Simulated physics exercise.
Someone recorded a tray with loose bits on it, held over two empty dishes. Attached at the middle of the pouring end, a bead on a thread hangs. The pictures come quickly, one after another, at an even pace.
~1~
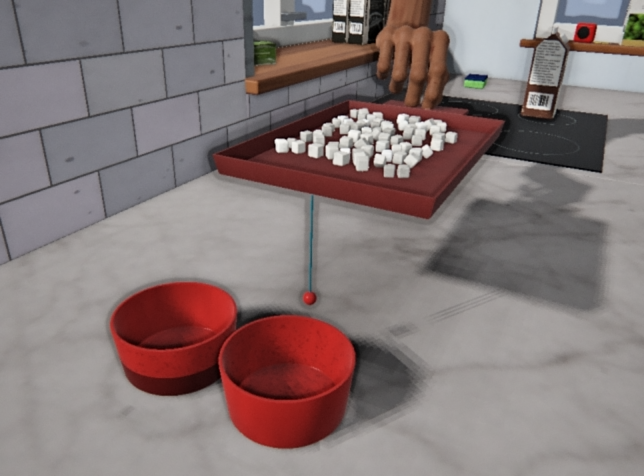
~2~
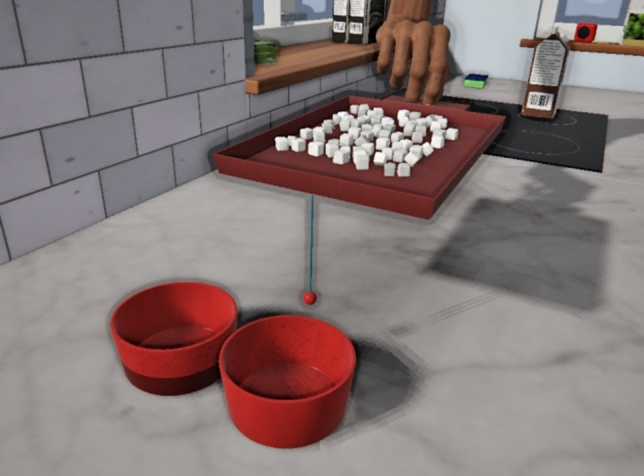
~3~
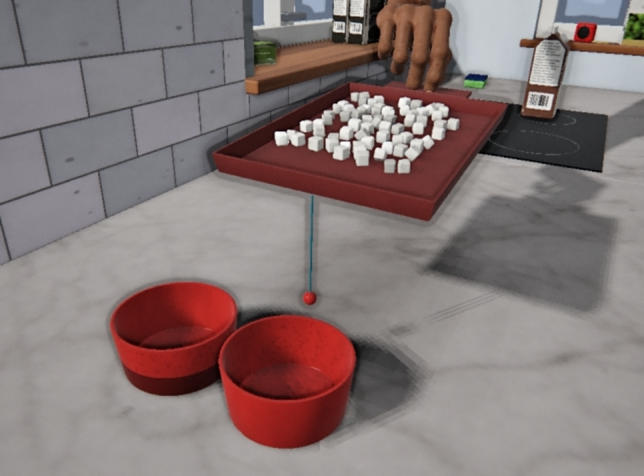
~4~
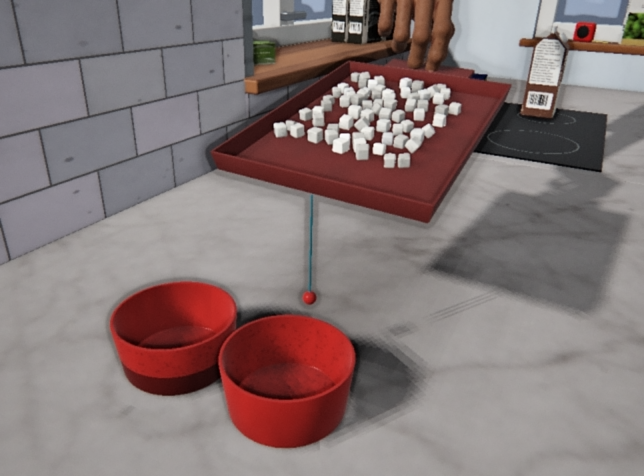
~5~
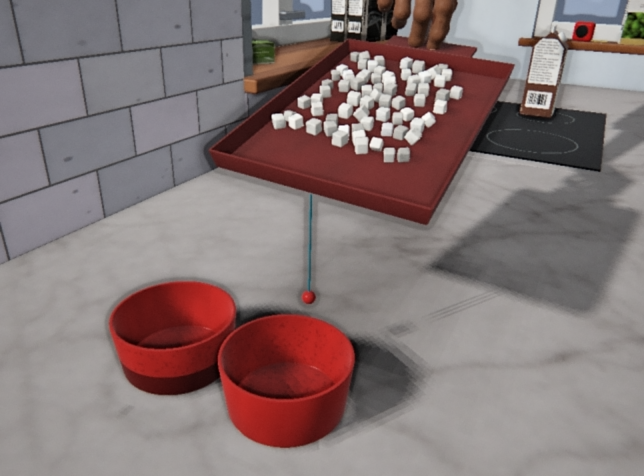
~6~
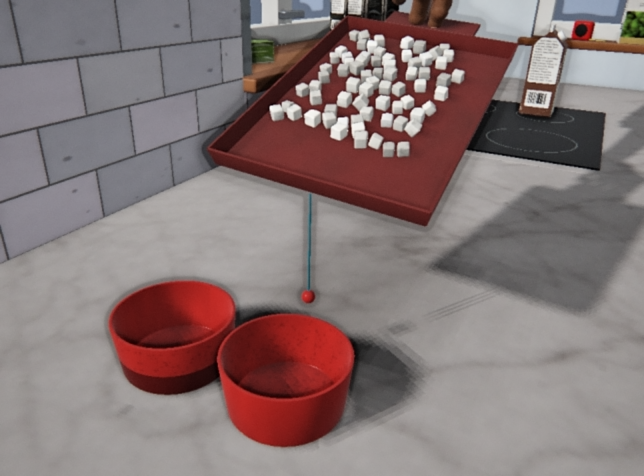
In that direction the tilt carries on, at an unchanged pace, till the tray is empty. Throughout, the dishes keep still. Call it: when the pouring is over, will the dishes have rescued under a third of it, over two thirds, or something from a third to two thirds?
I'd call it something from a third to two thirds rescued.
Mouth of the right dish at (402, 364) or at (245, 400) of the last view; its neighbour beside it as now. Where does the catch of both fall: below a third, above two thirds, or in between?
First: Over two thirds. Second: Below one third.
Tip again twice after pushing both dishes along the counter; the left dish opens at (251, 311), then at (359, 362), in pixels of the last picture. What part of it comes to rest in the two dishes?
80 %, then 70 %.
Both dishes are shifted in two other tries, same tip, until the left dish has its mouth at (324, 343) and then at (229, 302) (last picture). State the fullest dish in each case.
One: Left. Two: The right dish.
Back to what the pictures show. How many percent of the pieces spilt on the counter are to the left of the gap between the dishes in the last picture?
10 per cent or thereabouts.
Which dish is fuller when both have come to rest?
I'd go with the right of the two.
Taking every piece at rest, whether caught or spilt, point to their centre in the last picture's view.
Roughly pixel (312, 413).
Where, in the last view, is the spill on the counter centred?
Its middle is at roughly (390, 456).
Soon after the last picture, tray tipped steeply; nearly all on the tray; a small part in the air.
A little later, tray tipped past a quarter turn; about half on the tray; about a quarter in the right dish; about a quarter outside both; a small part in the air.
Later still, tray tipped past a quarter turn; about half in the right dish; about half outside both.
At rest, tray tipped past a quarter turn; about half in the right dish; none in the left dish; about half outside both.
